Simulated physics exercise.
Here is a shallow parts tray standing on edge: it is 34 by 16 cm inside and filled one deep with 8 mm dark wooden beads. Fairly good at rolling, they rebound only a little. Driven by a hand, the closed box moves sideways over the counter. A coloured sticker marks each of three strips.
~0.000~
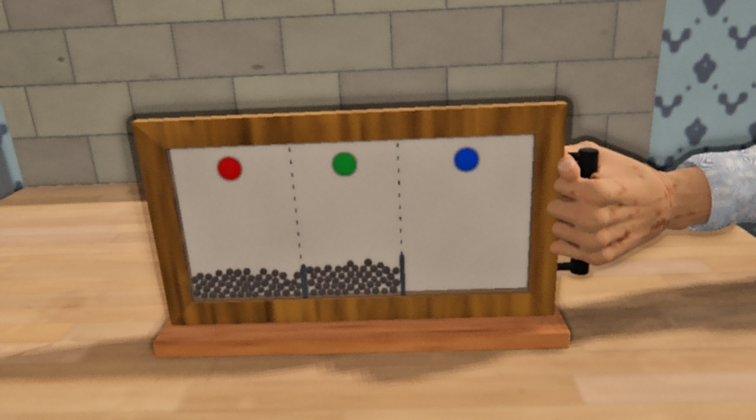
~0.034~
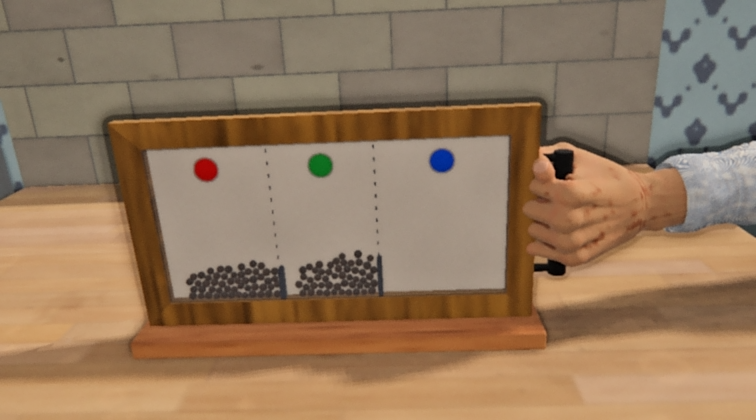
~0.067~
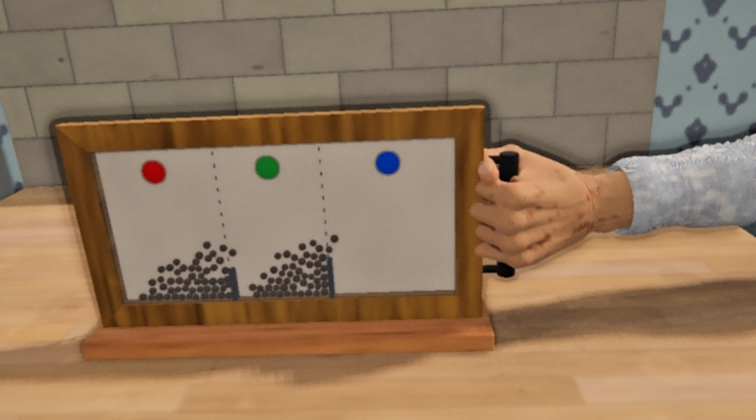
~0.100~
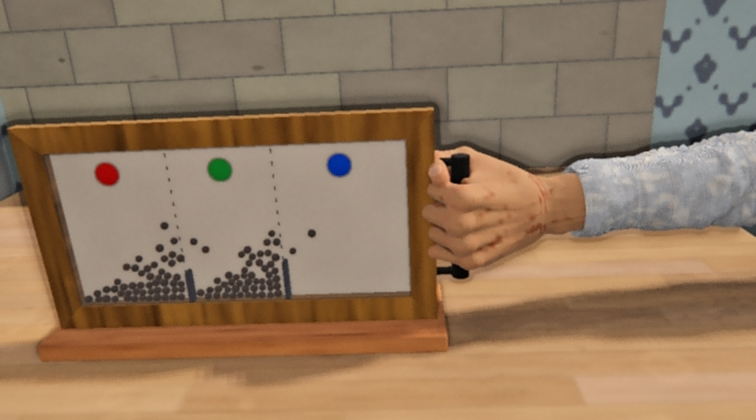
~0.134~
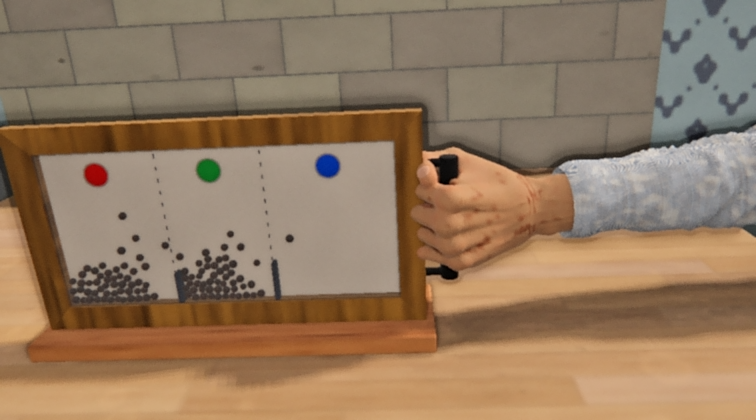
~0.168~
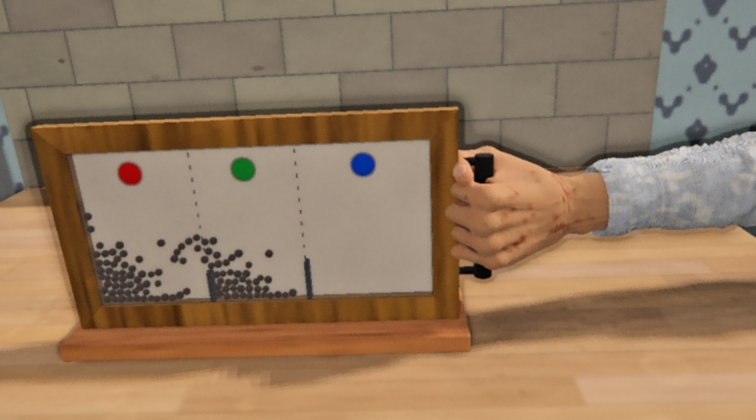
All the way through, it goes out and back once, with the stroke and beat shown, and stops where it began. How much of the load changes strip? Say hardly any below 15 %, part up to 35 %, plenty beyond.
I'd say a fair portion of the load ends up in a new strip.
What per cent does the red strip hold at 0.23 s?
About 70 % of the load.
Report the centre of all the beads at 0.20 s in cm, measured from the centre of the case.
Position estimate: Left 10 cm, below 5 cm.
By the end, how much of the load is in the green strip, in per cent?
Near 45 in a hundred, I'd say.
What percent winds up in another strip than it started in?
I'd say something like 25 percent.
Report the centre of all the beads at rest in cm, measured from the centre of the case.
It lies close to 3 centimetres left and 7 centimetres below.
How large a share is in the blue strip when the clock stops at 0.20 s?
Share: Near 0 per cent.
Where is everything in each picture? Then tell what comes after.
In the first picture, at its start; about 100 beads; beads' middle (298, 282); highest (368, 263); red (230, 169), blue (466, 160), green (345, 164).
In the second picture, 2 cm to the left; beads' middle (286, 280); highest (358, 254).
In the third picture, 7 cm to the left; beads' middle (244, 278); highest (334, 239); wall ends (329, 261), (232, 271).
In the fourth picture, 12 cm to the left; beads' middle (199, 278); highest (164, 226).
In the fifth picture, 13 cm to the left; beads' middle (166, 280); highest (123, 216).
In the sixth picture, 10 cm to the left; beads' middle (178, 276); highest (88, 217); red (130, 174), blue (363, 165), green (243, 169).
After 0.20 s, it is 4 cm to the left; the beads' middle is 10 cm left of and 5 cm below the centre; red 70 %, green 30 %; 15 % have changed strip.
After 0.23 s, it is 1 cm to the left; the beads' middle is 9 cm left of and 5 cm below the centre; red 70 %, green 30 %; 20 % have changed strip.
After 0.25 s, it is at its start; the beads' middle is 8 cm left of and 5 cm below the centre; red 70 %, green 30 %; 20 % have changed strip.
All still by 1.1 s, it is at its start; red 45 %, blue 10 %, green 45 %; 25 % have changed strip.
